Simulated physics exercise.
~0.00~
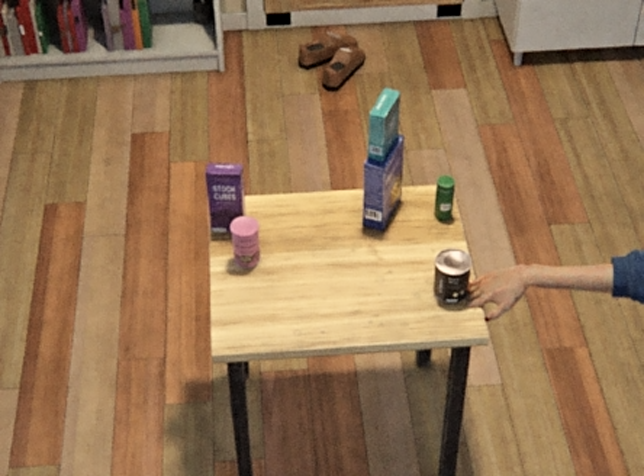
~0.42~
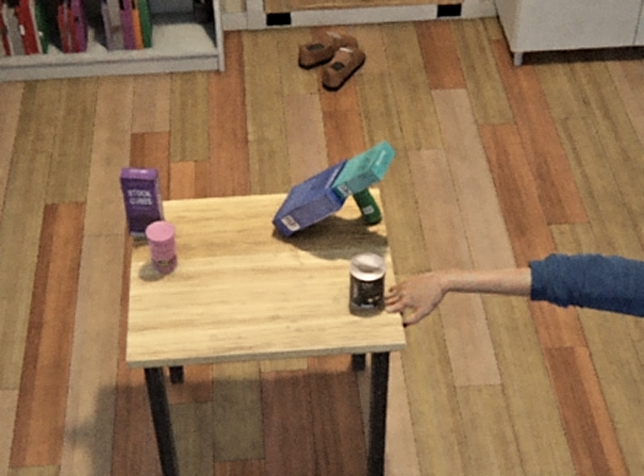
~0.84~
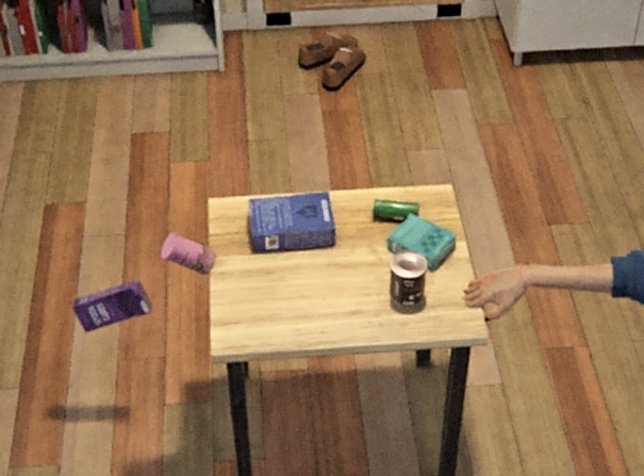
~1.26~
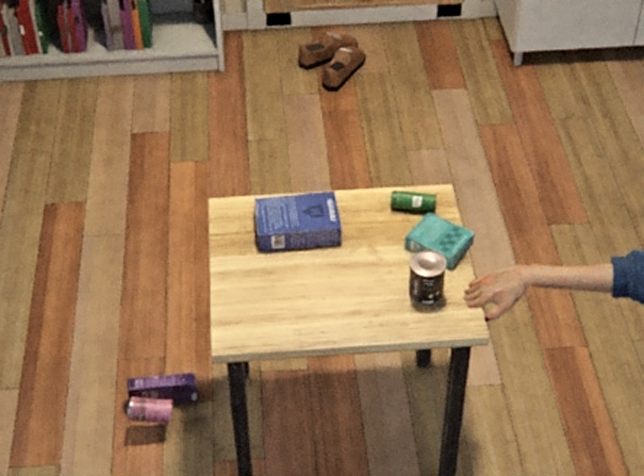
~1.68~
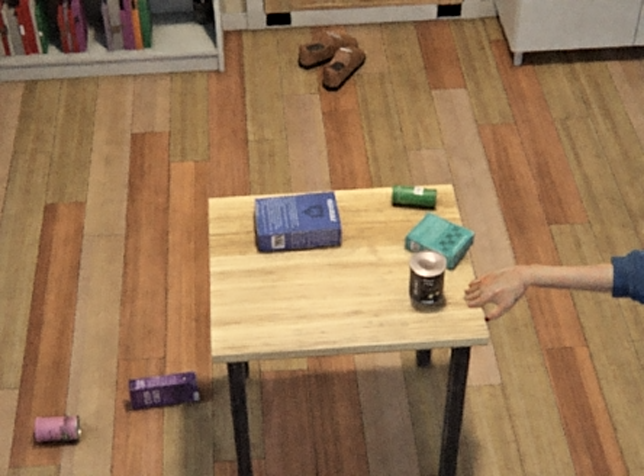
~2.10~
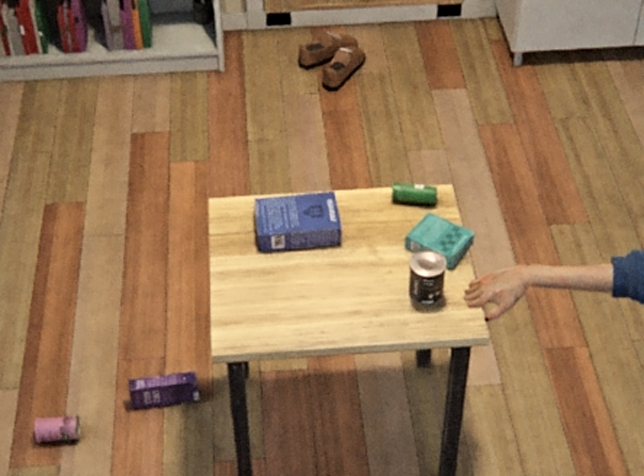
Hand jerking a small wooden table left and back, toppling cartons and green shaker, purple packet and pink tin landing on floor.
